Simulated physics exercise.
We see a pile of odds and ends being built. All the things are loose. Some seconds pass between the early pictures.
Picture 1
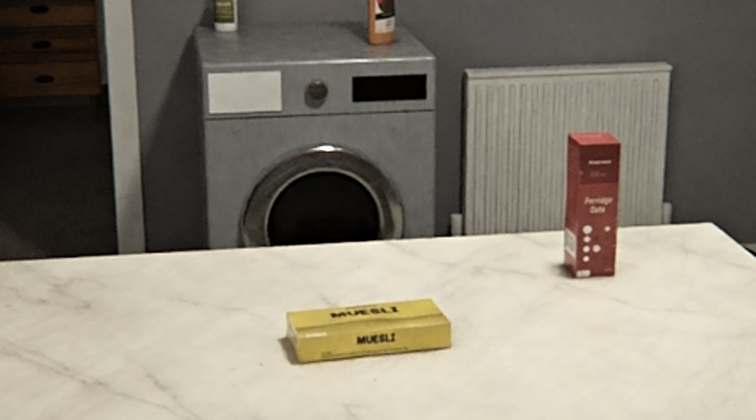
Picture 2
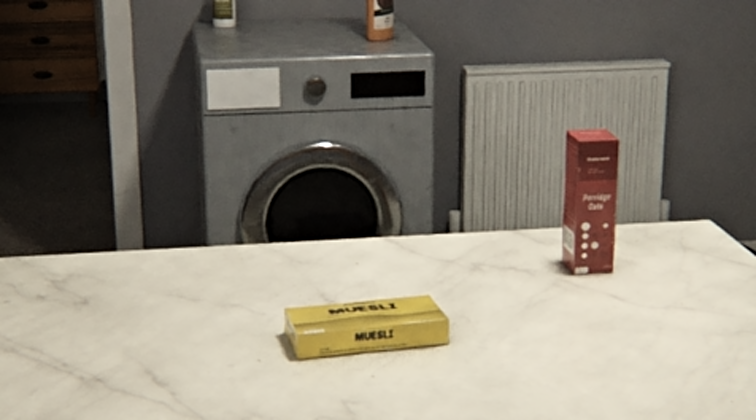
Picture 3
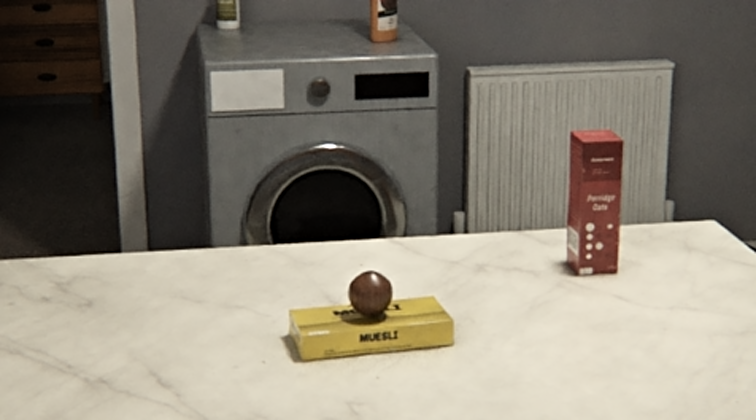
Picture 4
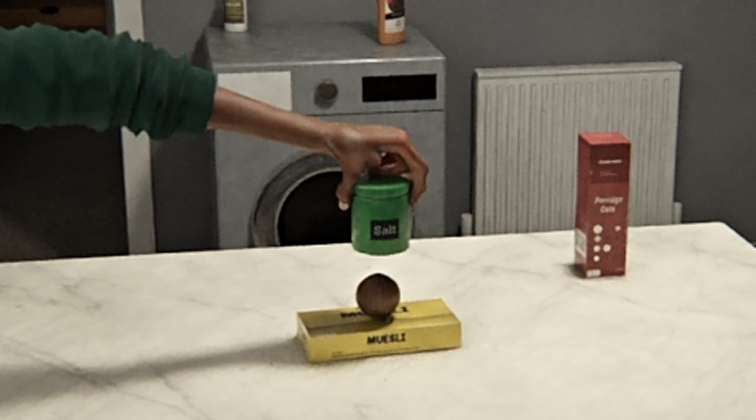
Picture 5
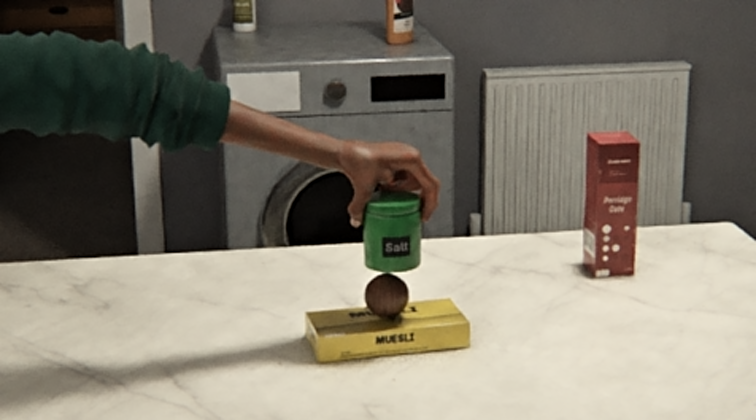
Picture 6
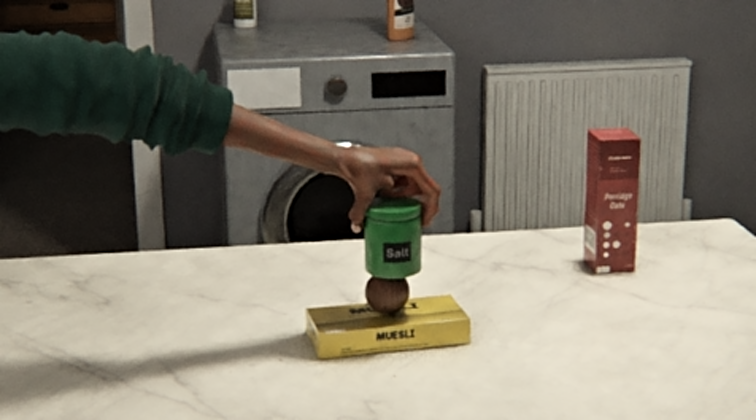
At the start, a yellow muesli packet lies on a marble table, with a red carton standing to the right. A round brown onion then appears on top of the packet. A hand reaches in from the left, lowers a green salt jar onto the onion and keeps holding it.
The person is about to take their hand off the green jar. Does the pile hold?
In the end the pile comes apart.
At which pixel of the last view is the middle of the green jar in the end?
Near (547, 297).
Then, 0.40 s on from there, green jar now fallen.
Then, 0.50 s on from there, things are still on the move.
Then, 0.60 s on from there, as before.
In the end, fallen, green jar; the other 3 unmoved. At the end, from the last picture's camera, green jar near (547, 296). The pile gives way.
